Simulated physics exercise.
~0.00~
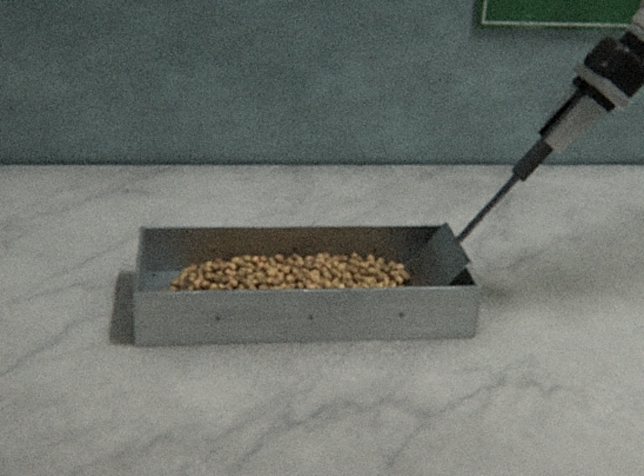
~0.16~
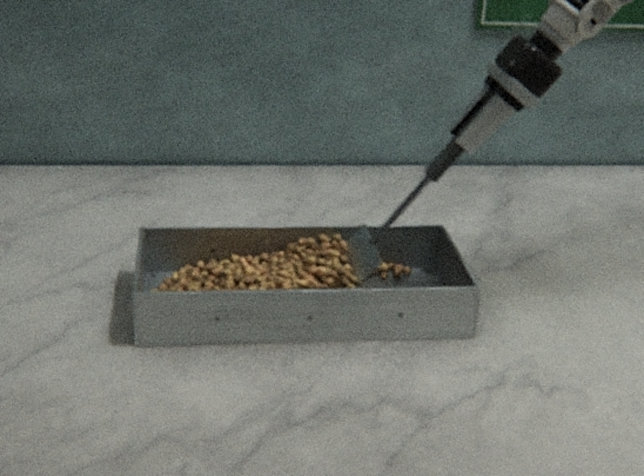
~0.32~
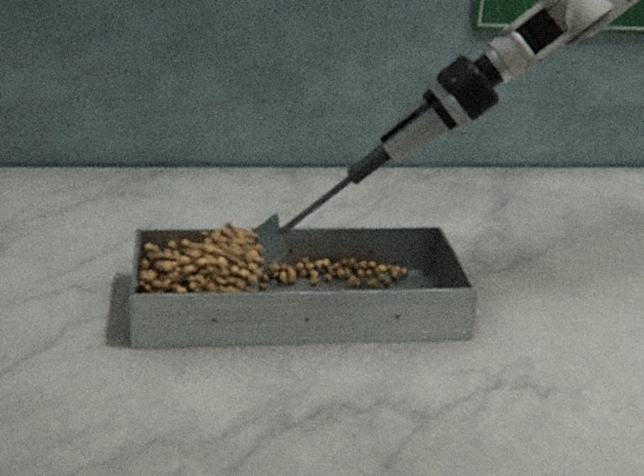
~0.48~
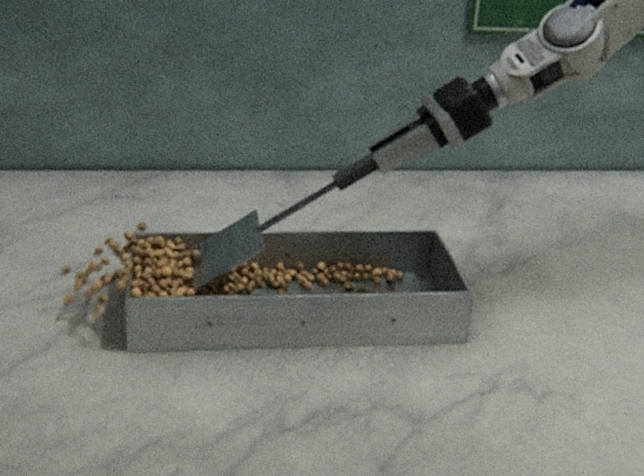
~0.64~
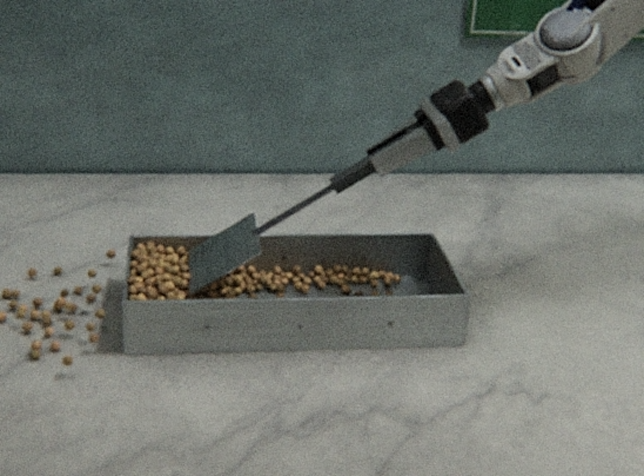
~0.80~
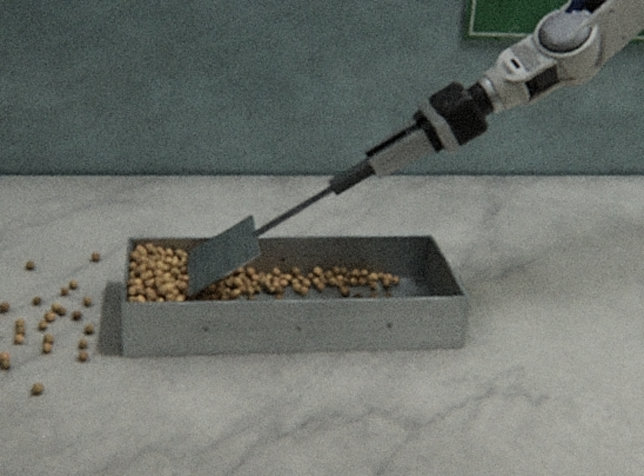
On a marbled table top, a robot arm's turner pushes chickpeas left, spilling some outside the tin.
